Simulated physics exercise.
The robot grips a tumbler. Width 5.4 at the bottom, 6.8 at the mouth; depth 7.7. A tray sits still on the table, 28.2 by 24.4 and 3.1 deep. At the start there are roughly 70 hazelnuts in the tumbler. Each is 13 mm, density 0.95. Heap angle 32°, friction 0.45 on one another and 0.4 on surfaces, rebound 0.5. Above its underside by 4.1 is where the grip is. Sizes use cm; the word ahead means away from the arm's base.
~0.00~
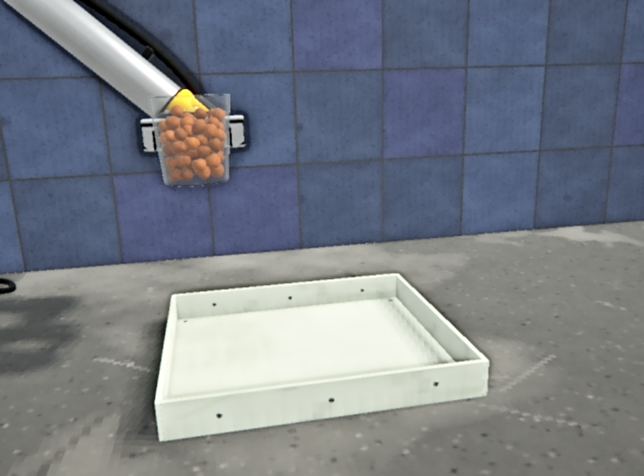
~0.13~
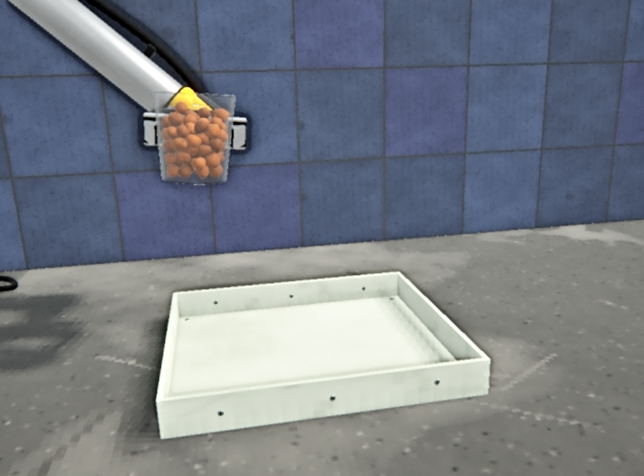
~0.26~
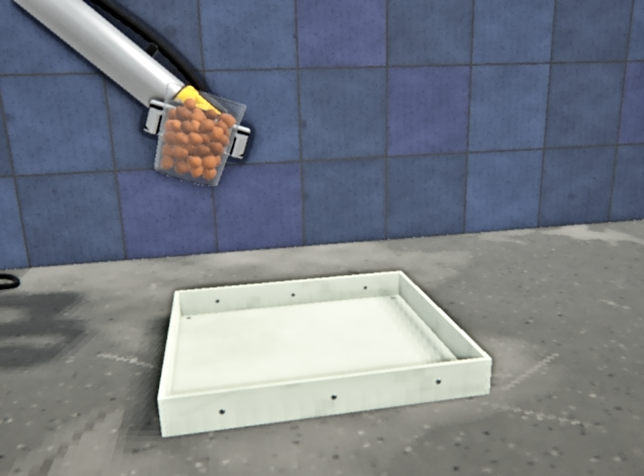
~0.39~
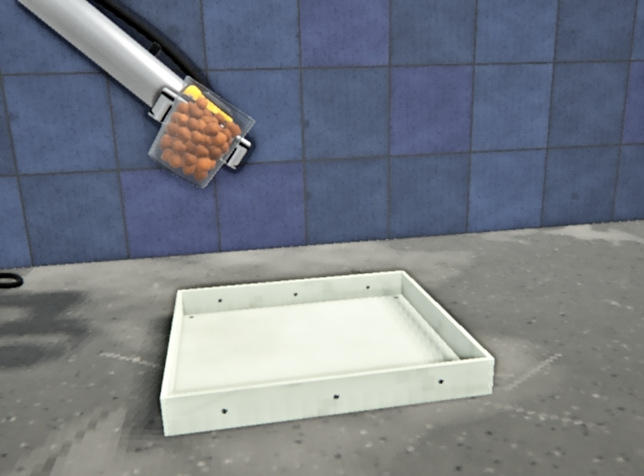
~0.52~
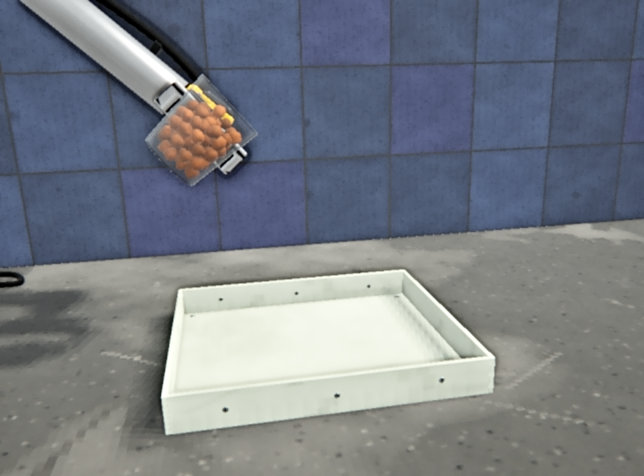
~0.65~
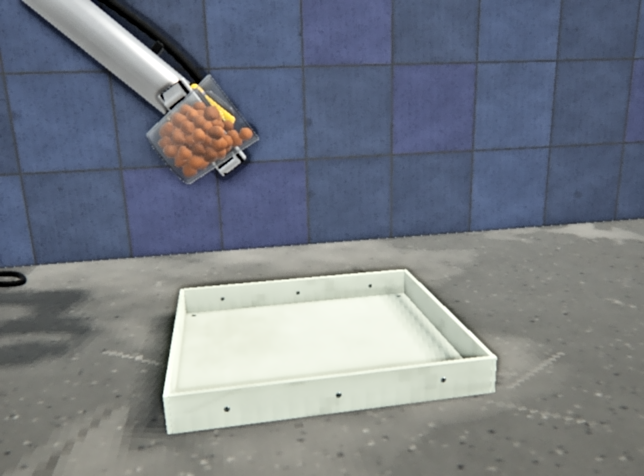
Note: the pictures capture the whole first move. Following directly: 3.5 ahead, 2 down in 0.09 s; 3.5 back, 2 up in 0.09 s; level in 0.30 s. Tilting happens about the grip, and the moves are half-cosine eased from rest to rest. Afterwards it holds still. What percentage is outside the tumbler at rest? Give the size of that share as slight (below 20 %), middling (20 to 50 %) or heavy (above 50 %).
Slight.
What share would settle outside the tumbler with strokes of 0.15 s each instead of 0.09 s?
Estimate: Near 5 per cent.
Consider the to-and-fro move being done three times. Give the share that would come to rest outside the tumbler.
Roughly 25 in a hundred.
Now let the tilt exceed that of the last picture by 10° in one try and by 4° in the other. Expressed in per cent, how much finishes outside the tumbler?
First try around 20 %, second around 10 %.
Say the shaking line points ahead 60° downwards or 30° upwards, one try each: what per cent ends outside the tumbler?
Try one gives about 0 in a hundred, try two about 60 in a hundred.
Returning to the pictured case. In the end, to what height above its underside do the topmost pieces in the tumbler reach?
7.0 cm.
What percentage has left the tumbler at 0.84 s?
By then near 5 % is out.
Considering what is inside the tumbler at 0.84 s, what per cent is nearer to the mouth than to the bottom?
Close to 50 in a hundred.
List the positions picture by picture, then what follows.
Tumbler middle at (193, 141), level; upper third of the load around (193, 126), from x 165 to 220, top at y 110; 71 in the tumbler, in the first frame.
Tumbler middle at (195, 139), tilted 5° forward; upper third of the load around (191, 125), from x 170 to 225, top at y 110, in the second frame.
Tumbler middle at (196, 137), tilted 19° forward; upper third of the load around (195, 123), from x 165 to 230, top at y 105, in the third frame.
Tumbler middle at (198, 136), tilted 36° forward; upper third of the load around (193, 122), from x 165 to 235, top at y 105, in the fourth frame.
Tumbler middle at (199, 135), tilted 50° forward; upper third of the load around (196, 122), from x 165 to 235, top at y 105, in the fifth frame.
Tumbler middle at (200, 134), tilted 55° forward; upper third of the load around (199, 121), from x 165 to 245, top at y 110; 71 in the tumbler, in the sixth frame.
By 0.84 s, tilted 55° forward, highest piece 26 above the table; 68 in the tumbler, 3 in flight or on a rim.
By 1.03 s, tilted 13° forward, highest piece 26 above the table; 66 in the tumbler, 5 in the tray.
By 1.33 s, level, highest piece 26 above the table; 66 in the tumbler, 4 in the tray, 1 on the table or floor.
By 2.38 s, level, highest piece 26 above the table; 66 in the tumbler, 4 in the tray, 1 on the table or floor.
Final count, 66 in the tumbler, 4 in the tray, 1 on the table or floor. That is 7 % outside the tumbler.
